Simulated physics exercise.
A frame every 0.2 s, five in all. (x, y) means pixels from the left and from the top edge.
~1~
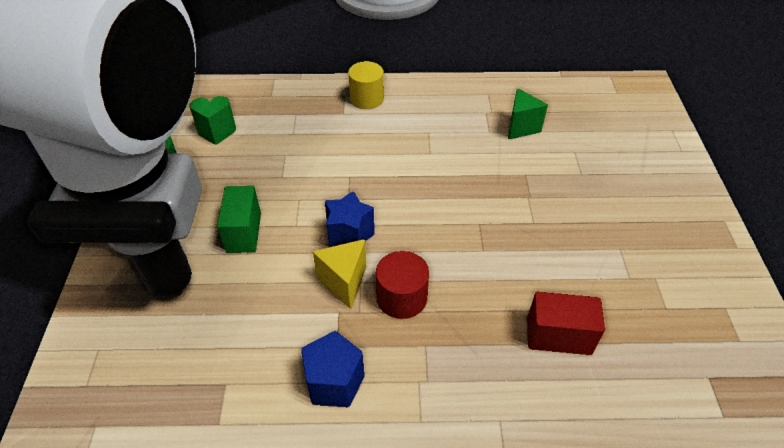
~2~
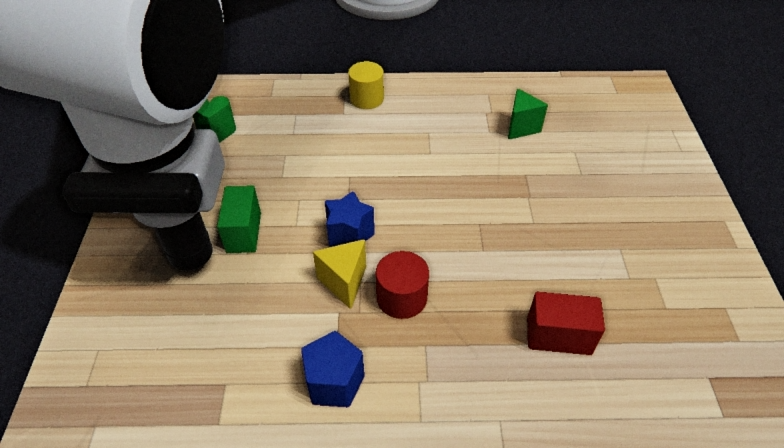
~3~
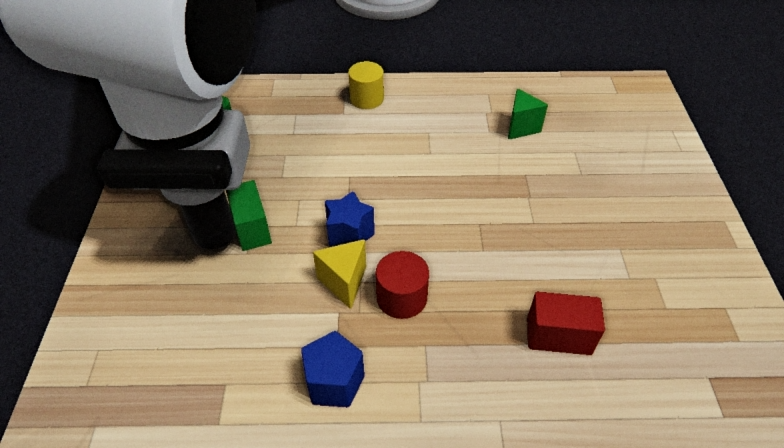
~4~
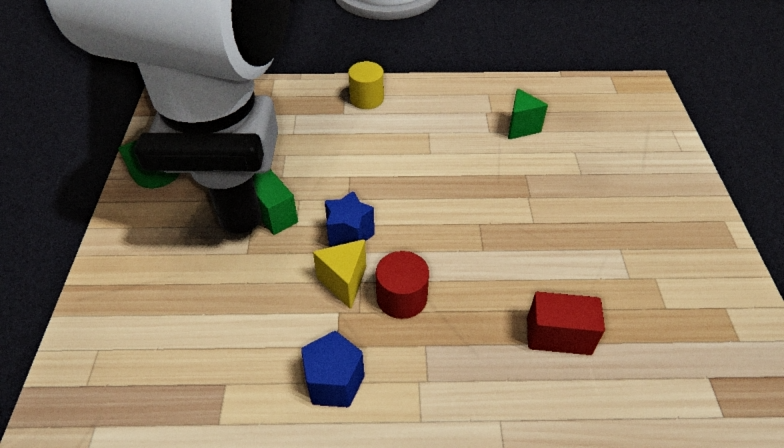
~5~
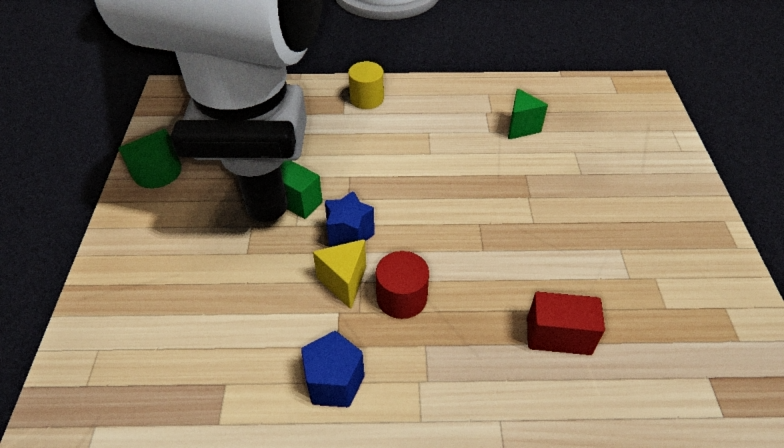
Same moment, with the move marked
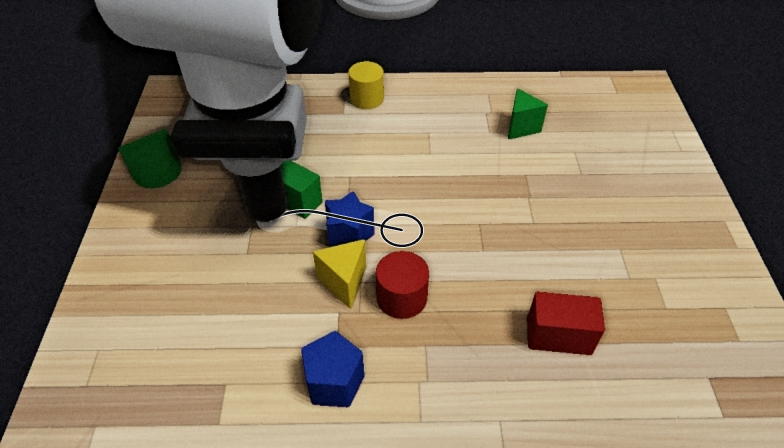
In the video, a robot arm's dark pusher moves across a wooden board among colored blocks, pushing a green oblong block a short way right and toward the far side while the other blocks stay in place.
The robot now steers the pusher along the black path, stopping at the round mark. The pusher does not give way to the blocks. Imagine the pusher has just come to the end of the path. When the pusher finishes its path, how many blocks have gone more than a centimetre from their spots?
There will be two blocks that move more than 1 cm.
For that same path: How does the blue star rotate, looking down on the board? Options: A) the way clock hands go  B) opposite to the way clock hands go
A (the way clock hands go)
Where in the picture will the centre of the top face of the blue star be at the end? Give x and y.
Somewhere near (381, 231).
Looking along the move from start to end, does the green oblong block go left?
Short answer: Yes.
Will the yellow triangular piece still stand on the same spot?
Answer: Yes.
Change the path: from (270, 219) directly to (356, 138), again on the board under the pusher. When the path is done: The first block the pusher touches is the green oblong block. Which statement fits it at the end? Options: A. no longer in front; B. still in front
I'll go with B - still in front.
The drawn path runs from (270, 219) by way of (314, 212) and (358, 221) to (402, 230).
What follows on the original path. One third of the way, pusher at (313, 200); green oblong block at (317, 160), turned 25° anticlockwise.
Two thirds of the way, pusher at (357, 209); green oblong block at (317, 160), turned 25° anticlockwise; blue star at (366, 222).
At the end, pusher at (402, 219); green oblong block at (317, 160), turned 25° anticlockwise; yellow triangular piece not moved; blue star at (381, 231), turned 50° clockwise.
